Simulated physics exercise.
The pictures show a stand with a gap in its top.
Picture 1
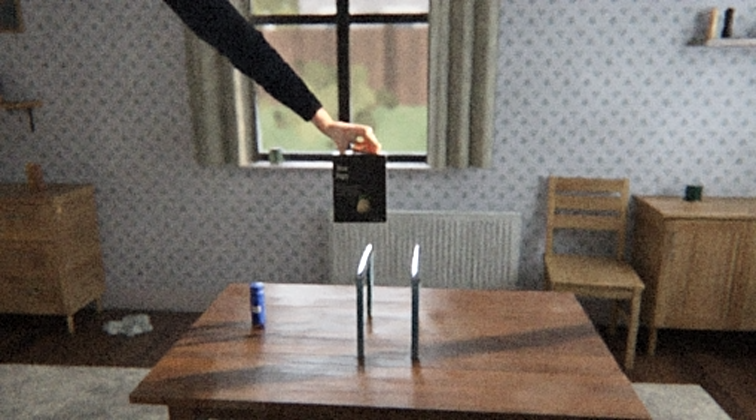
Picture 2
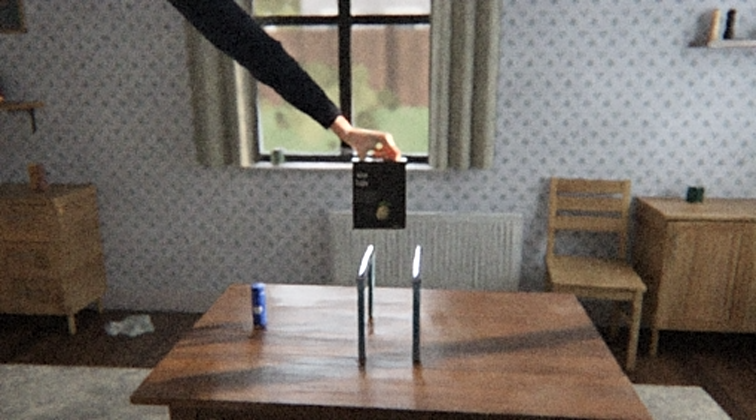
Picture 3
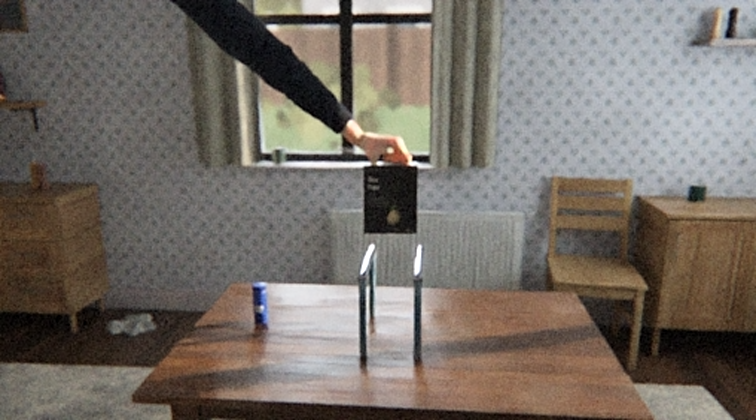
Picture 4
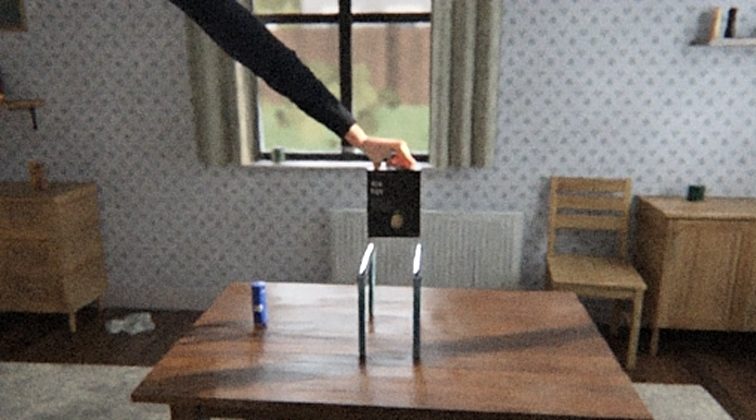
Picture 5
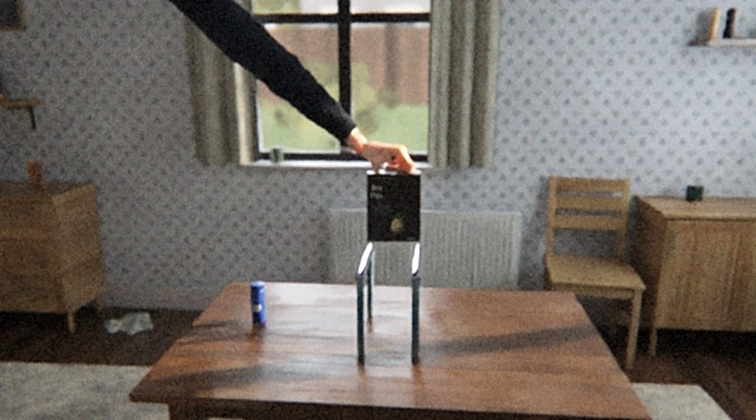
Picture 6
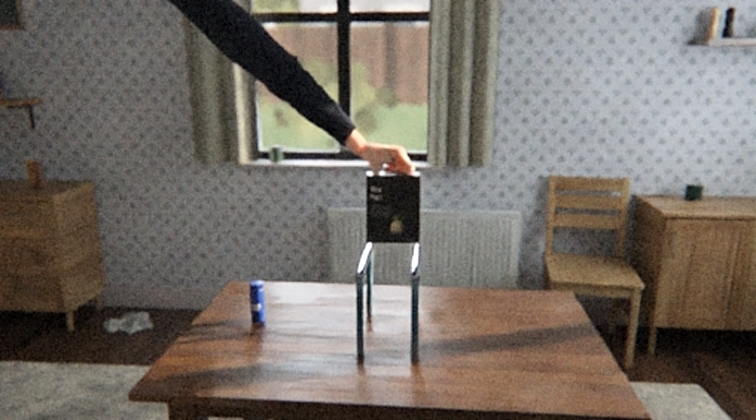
A hand moves a black packet right and slightly down, then holds it above a metal stand.
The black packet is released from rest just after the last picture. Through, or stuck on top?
It lodges.
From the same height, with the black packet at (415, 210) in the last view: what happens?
Then it stays on top.
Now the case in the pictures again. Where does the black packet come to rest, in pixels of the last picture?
At about (385, 241).
Then, 0.20 s after the last picture, black packet slid a little near (393, 225).
Then, 0.30 s after the last picture, black packet tipped 8° from how it was near (392, 228).
Then, 0.40 s after the last picture, black packet tipped 36° from how it was near (385, 239).
At rest, tipped over on the stand or table, black packet; blue shaker in place. Seen from the same camera at the end, black packet near (385, 241). The packet stays on top.
